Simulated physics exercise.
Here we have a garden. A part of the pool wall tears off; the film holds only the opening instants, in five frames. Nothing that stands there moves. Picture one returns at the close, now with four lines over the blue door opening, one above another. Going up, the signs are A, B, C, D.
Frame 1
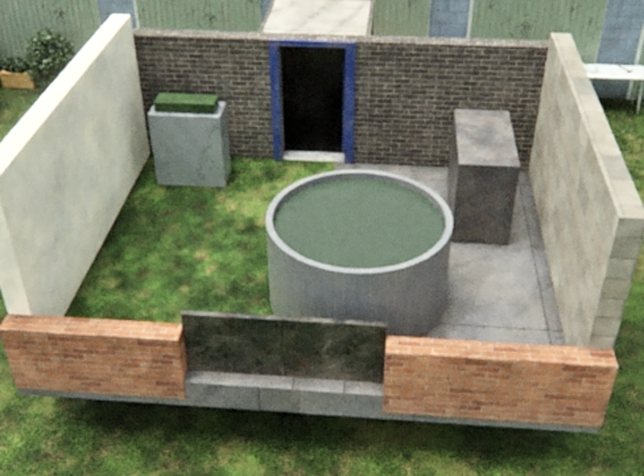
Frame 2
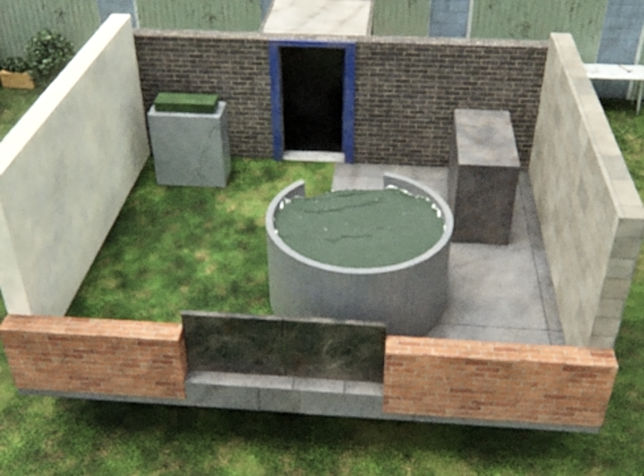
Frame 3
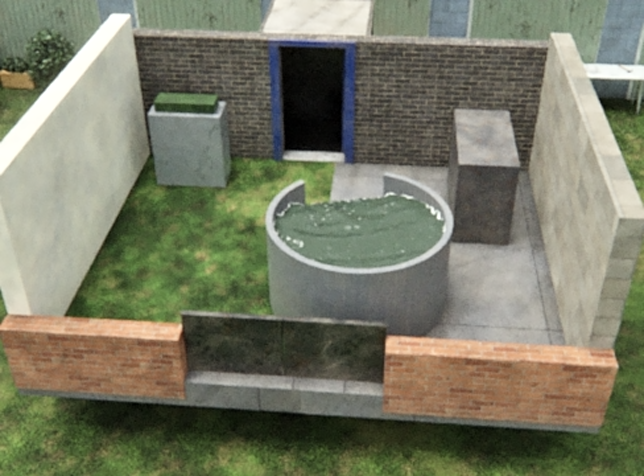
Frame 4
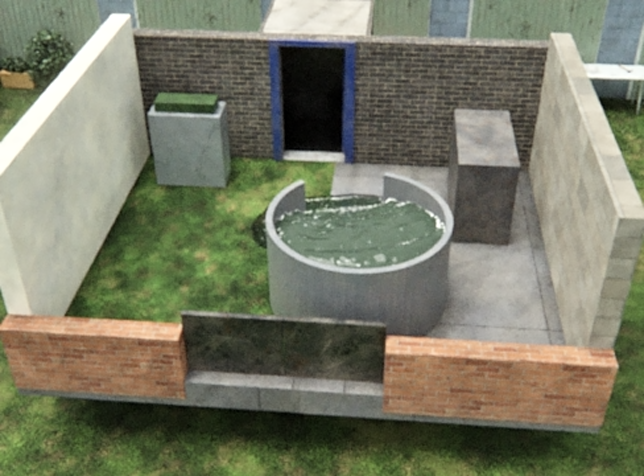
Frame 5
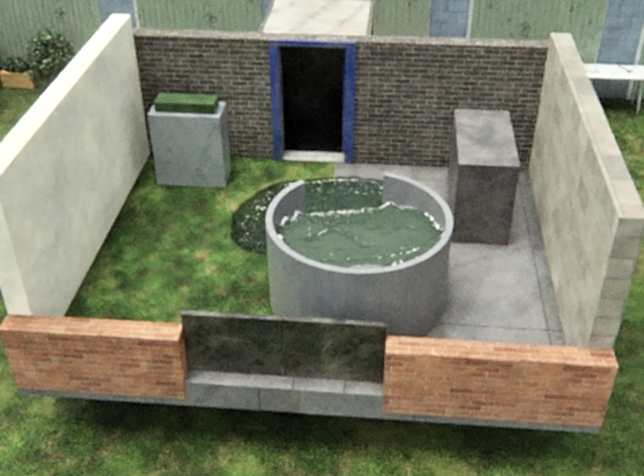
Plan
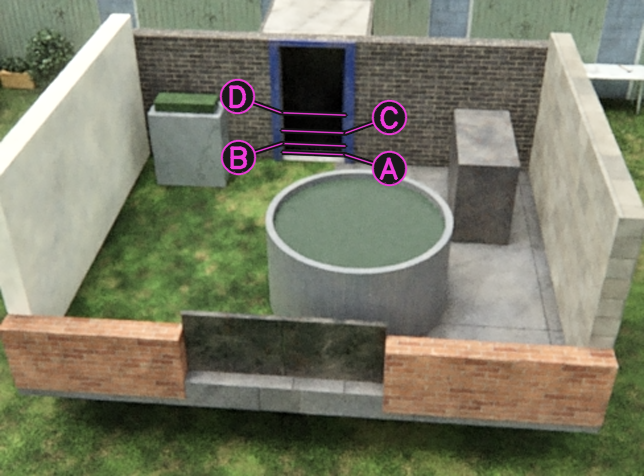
Green water pours through a gap in the round pool's back wall onto the grass.
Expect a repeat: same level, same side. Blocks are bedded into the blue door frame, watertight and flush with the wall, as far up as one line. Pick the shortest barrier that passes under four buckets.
Take C.
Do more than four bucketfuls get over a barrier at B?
Yes, that goes wrong.
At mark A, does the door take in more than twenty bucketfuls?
Yes, it does.
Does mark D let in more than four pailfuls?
No, not at all.
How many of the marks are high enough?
Two.
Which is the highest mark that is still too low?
It is B.
On the marked copy, A at (313, 153); B at (313, 144); C at (313, 131); D at (313, 113); from the bottom up A, B, C, D.
With A, dozens of bucketfuls pour in.
With B, about 11 bucketfuls get in.
With C, a splash gets over, under a bucket.
With D, nothing gets over.
